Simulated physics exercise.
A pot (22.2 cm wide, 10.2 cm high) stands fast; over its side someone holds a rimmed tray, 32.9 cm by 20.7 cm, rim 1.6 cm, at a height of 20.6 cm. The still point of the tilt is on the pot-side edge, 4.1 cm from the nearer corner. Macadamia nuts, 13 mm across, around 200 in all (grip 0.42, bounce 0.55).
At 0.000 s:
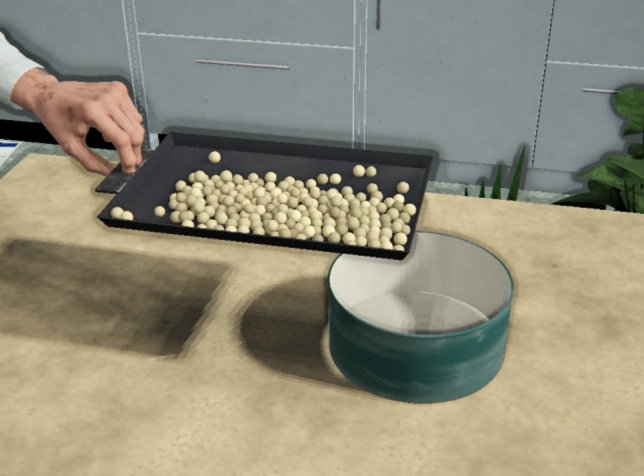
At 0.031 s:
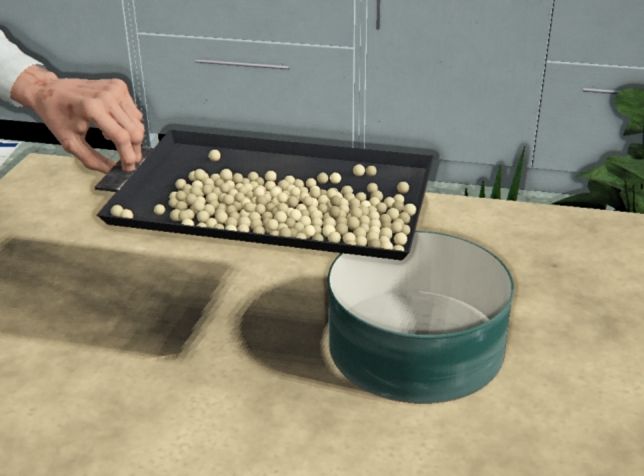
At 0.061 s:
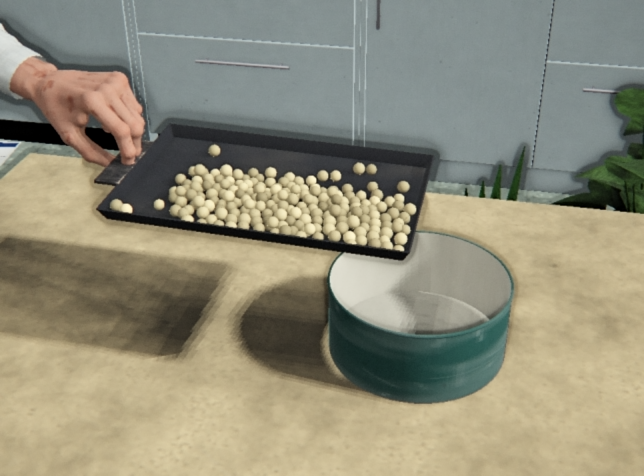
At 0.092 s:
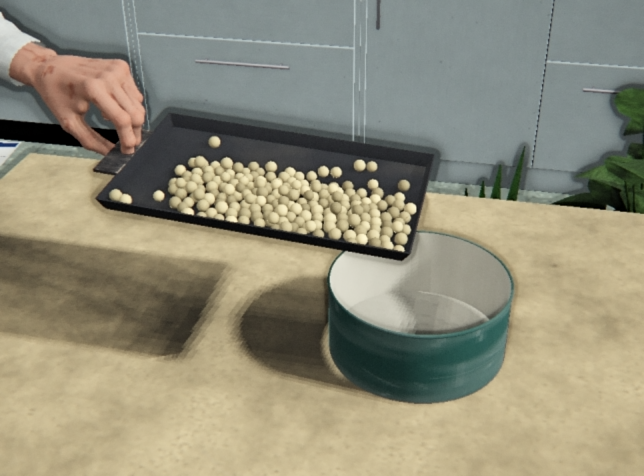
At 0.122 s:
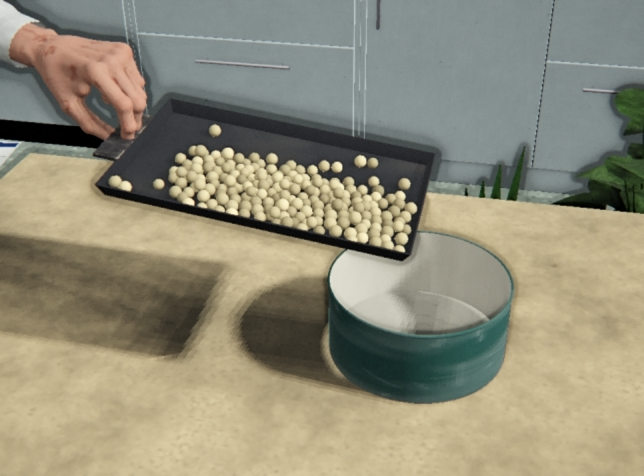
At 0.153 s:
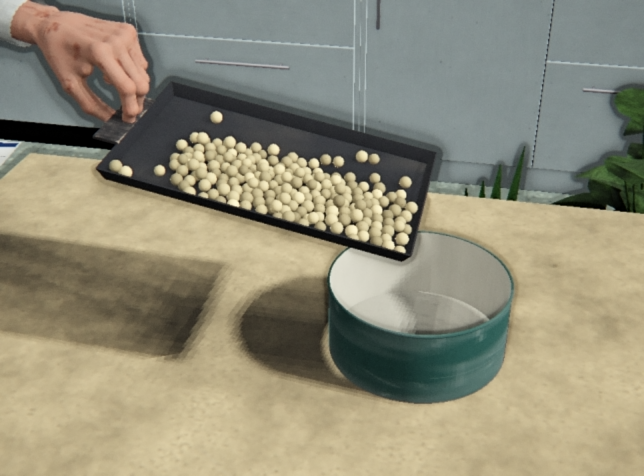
A hand slowly raises the left side of a dark tray of round, pale nuts.
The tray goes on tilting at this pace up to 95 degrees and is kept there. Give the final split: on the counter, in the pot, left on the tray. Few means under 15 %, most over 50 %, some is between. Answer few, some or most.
Counter most, pot some, tray few.
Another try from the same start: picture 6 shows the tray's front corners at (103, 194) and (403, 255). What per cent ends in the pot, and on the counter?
Pot 0, counter 100.
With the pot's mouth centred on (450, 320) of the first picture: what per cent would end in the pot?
About 90 per cent.
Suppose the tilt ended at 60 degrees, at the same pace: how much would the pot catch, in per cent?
Then about 35 per cent.
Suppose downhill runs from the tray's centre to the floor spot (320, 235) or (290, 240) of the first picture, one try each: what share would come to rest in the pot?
About 0 and 0 per cent.
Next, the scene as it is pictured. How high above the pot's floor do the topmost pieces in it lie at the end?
Roughly 2.0 cm.
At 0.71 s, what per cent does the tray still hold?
About 40 per cent.
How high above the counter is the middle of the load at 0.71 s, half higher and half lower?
Some 20 cm.
Then, at 0.49 s, tilt 52 degrees; the tray holds 100 %, the pot 0 %.
After 0.71 s, tilt 79 degrees; the tray holds 40 %, the pot 10 %.
After 1.05 s, tilt 95 degrees; the tray holds 0 %, the pot 35 %.
At rest (2.0 s), counter 60 %, pot 40 %, tray 0 %.
